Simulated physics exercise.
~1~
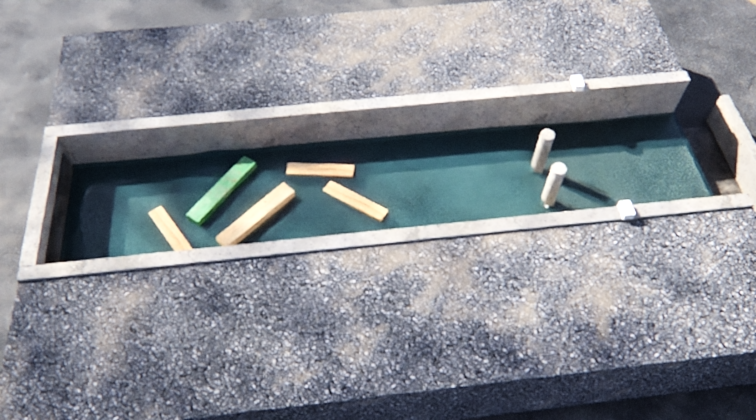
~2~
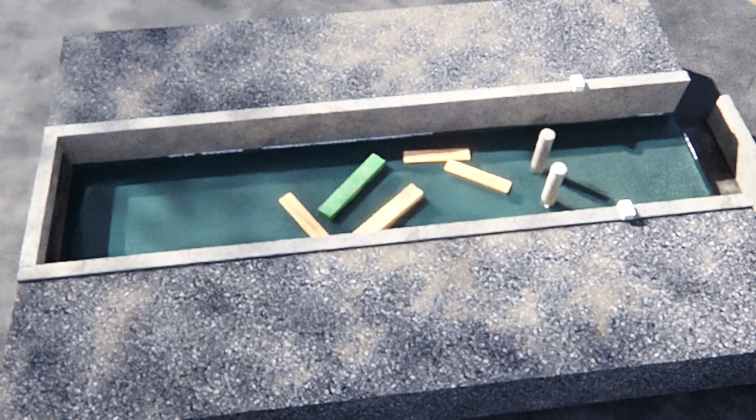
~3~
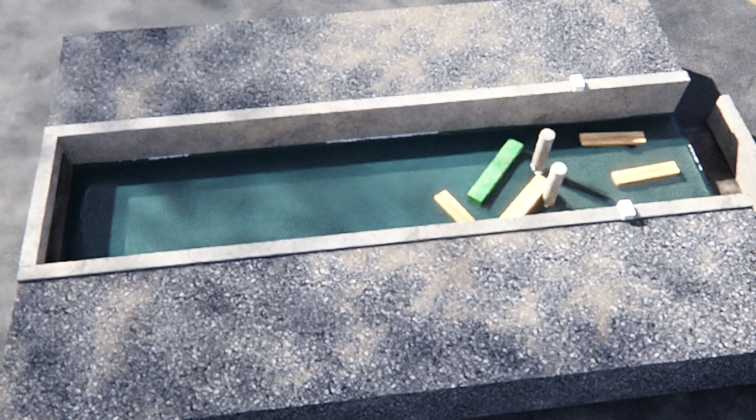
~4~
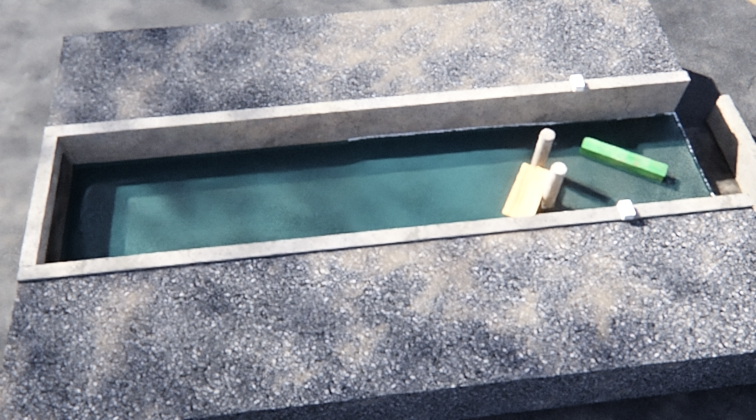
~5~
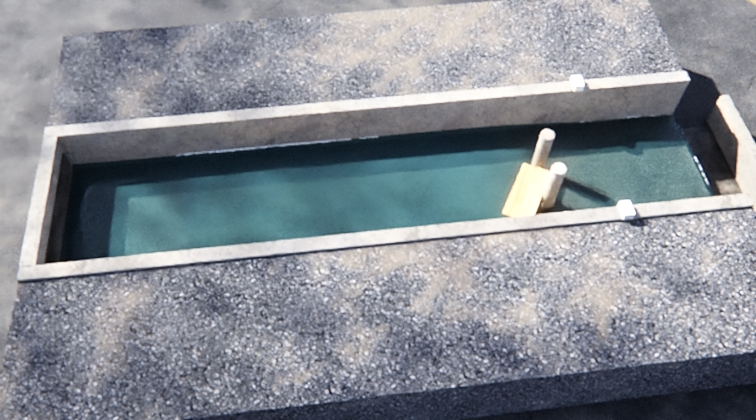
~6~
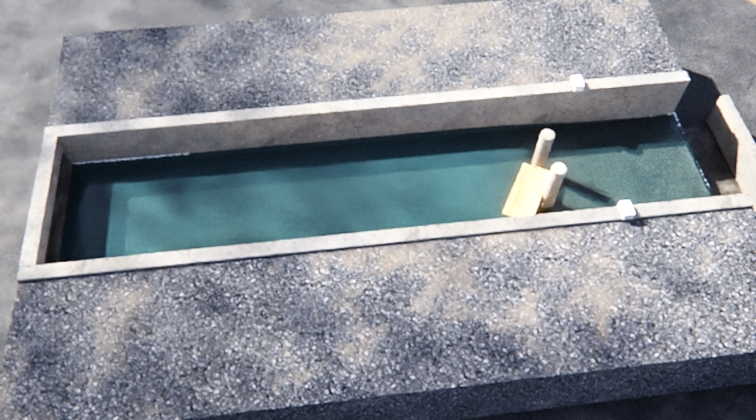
To begin with, a green beam and four pale wooden pieces float at the left of a stone-walled channel of dark water, with two upright posts standing toward the right. All five drift right together. Two of the pale pieces slip past the posts and on toward the right end, while the green beam and the other two come up close to the posts. The leading pair then goes out of sight, and the green beam passes the posts, turning as it goes. Finally it too is gone, leaving two pale pieces resting against the posts.
